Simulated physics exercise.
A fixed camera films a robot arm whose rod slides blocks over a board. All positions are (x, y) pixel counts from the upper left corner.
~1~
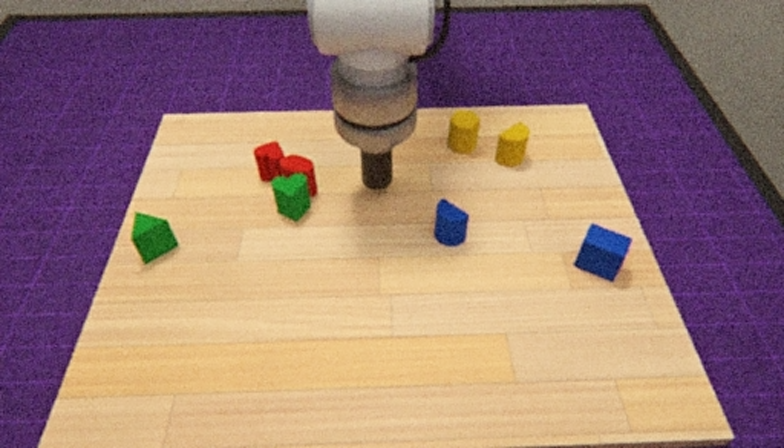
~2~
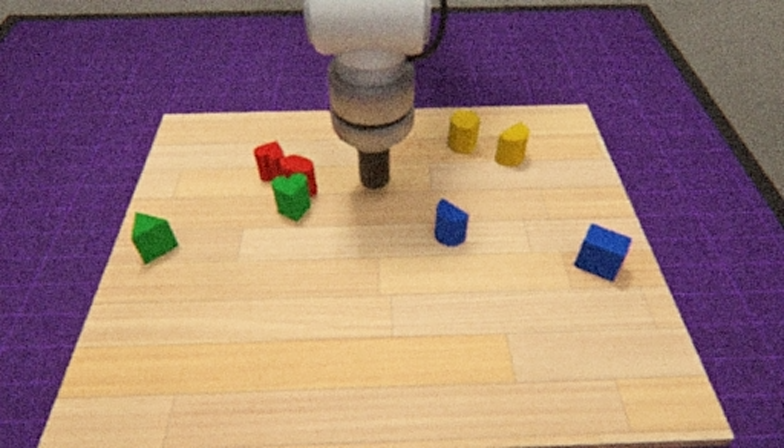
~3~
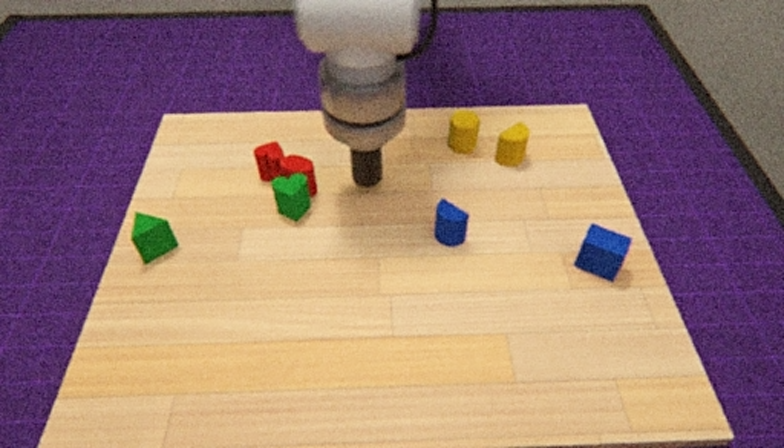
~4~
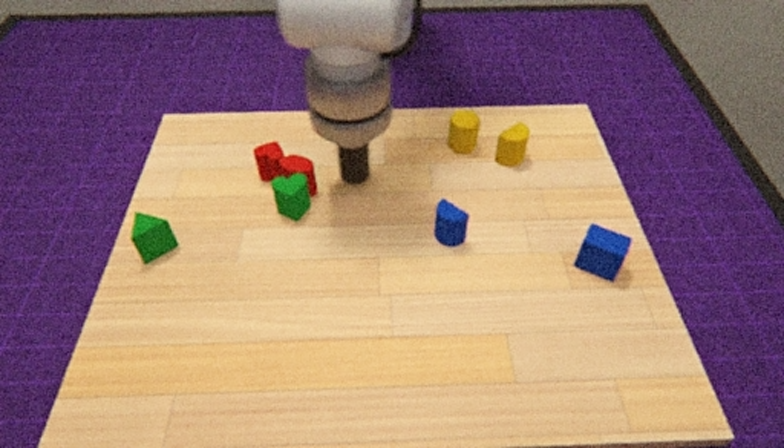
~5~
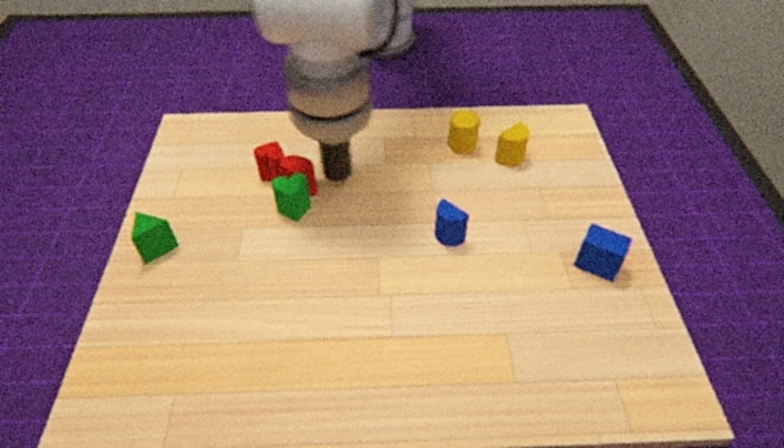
On a light wooden board over a purple surface, a robot arm's dark rod slid a short way left toward the red and green blocks, while all the scattered colored blocks stayed still.
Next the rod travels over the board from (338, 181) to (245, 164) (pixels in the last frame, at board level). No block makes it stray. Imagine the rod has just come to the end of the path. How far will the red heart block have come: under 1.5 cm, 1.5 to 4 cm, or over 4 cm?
Over 4 cm.
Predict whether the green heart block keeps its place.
Left where it is.
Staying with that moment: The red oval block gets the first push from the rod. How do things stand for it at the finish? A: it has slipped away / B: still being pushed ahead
Correct choice: A.
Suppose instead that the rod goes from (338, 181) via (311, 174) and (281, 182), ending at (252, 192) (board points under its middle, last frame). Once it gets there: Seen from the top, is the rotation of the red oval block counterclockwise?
Yes.
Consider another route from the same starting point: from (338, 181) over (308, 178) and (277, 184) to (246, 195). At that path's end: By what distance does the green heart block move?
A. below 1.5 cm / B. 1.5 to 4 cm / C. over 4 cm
I choose A.
On the path given first. One third of the way, rod (305, 166); red oval block (287, 166).
Two thirds of the way, rod (273, 161); red heart block (241, 148); red oval block (287, 166), turned 10° anticlockwise.
At the end, rod (242, 156); red heart block (214, 150), turned 25° anticlockwise; green heart block in place; red oval block (287, 166), turned 10° anticlockwise.
